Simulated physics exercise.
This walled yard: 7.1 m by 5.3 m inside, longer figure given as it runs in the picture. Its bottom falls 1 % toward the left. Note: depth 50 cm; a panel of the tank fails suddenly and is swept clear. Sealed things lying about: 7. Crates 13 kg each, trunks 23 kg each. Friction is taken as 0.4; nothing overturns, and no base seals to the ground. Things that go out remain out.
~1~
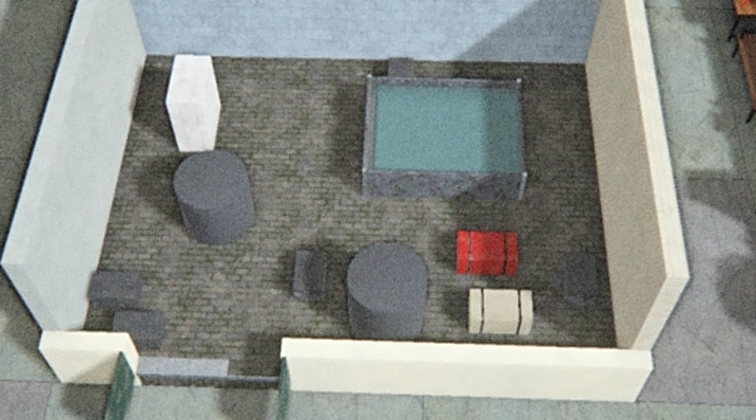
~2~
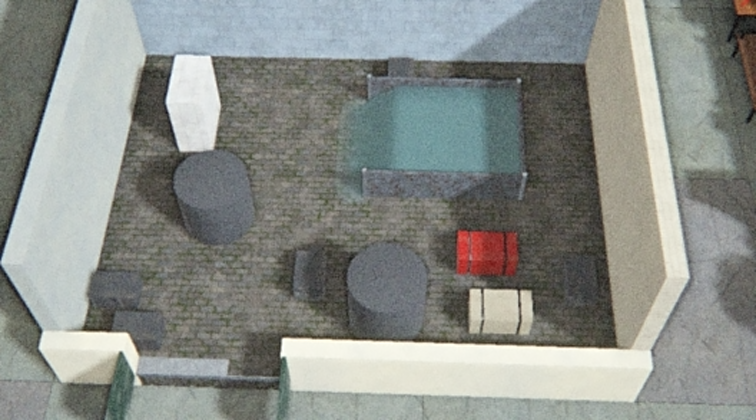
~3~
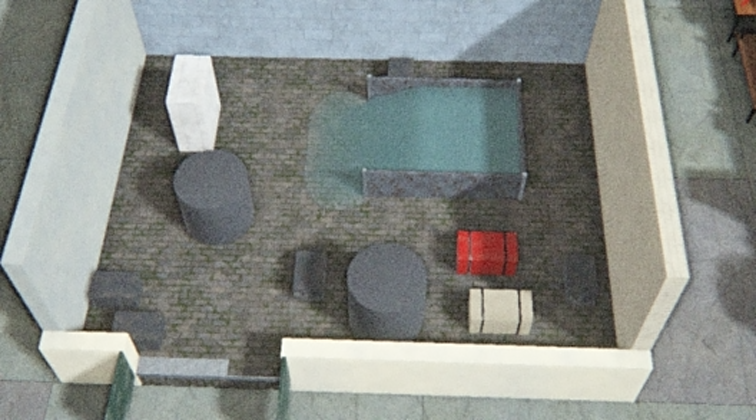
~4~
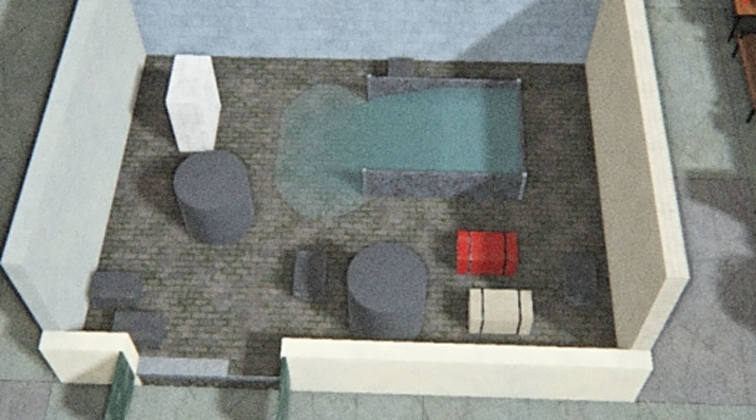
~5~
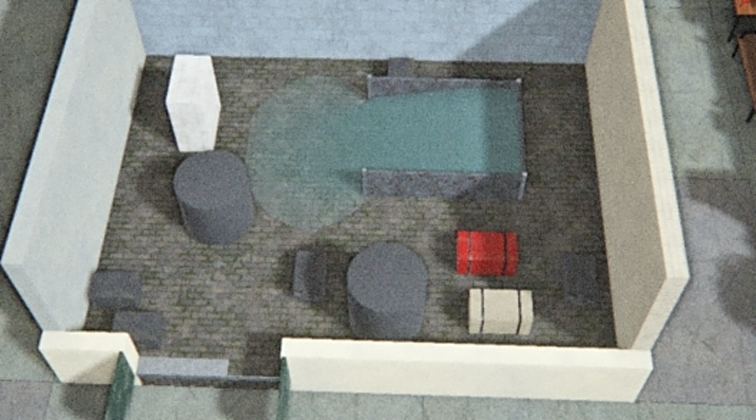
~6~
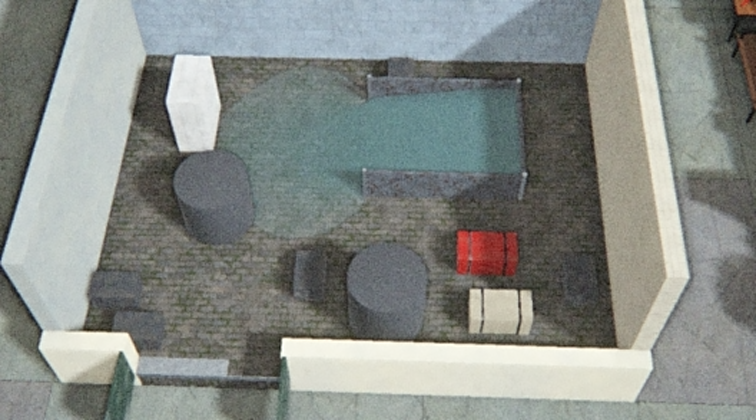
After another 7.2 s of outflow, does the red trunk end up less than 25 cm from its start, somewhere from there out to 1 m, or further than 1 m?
It is set to remain close by.
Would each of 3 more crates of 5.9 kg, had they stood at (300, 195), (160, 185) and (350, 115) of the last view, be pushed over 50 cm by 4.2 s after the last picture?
Result, in listed order: Exceeded / exceeded / exceeded.
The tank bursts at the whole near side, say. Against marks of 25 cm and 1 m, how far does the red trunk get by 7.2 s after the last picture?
With that failure, the red trunk lands a long way off.
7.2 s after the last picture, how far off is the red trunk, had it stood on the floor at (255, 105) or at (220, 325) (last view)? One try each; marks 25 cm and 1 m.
Well, the first time it covers a big distance, and the second time it covers a big distance.
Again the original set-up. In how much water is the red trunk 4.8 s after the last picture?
Near 0 cm deep.
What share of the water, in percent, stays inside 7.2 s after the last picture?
I'd say some 80 percent hasn't gone yet.
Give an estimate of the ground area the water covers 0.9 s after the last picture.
Roughly 15 m2 of it is wet.
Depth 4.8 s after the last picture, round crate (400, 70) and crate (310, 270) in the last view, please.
Some 4 cm at the first, some 2 cm at the second.
Then, 0.9 s after the last picture the red trunk is near (488, 246), 0.0 m from its start, aground; 0 of 7 are out; 0 afloat.
Then, 2.8 s after the last picture the red trunk is near (488, 246), 0.0 m from its start, aground; 0 of 7 are out; 1 afloat.
Then, 4.8 s after the last picture the red trunk is near (488, 246), 0.0 m from its start, aground; 1 of 7 are out; 1 afloat.
Then, 7.2 s after the last picture the red trunk is near (488, 246), 0.0 m from its start, aground; 2 of 7 are out; 0 afloat.
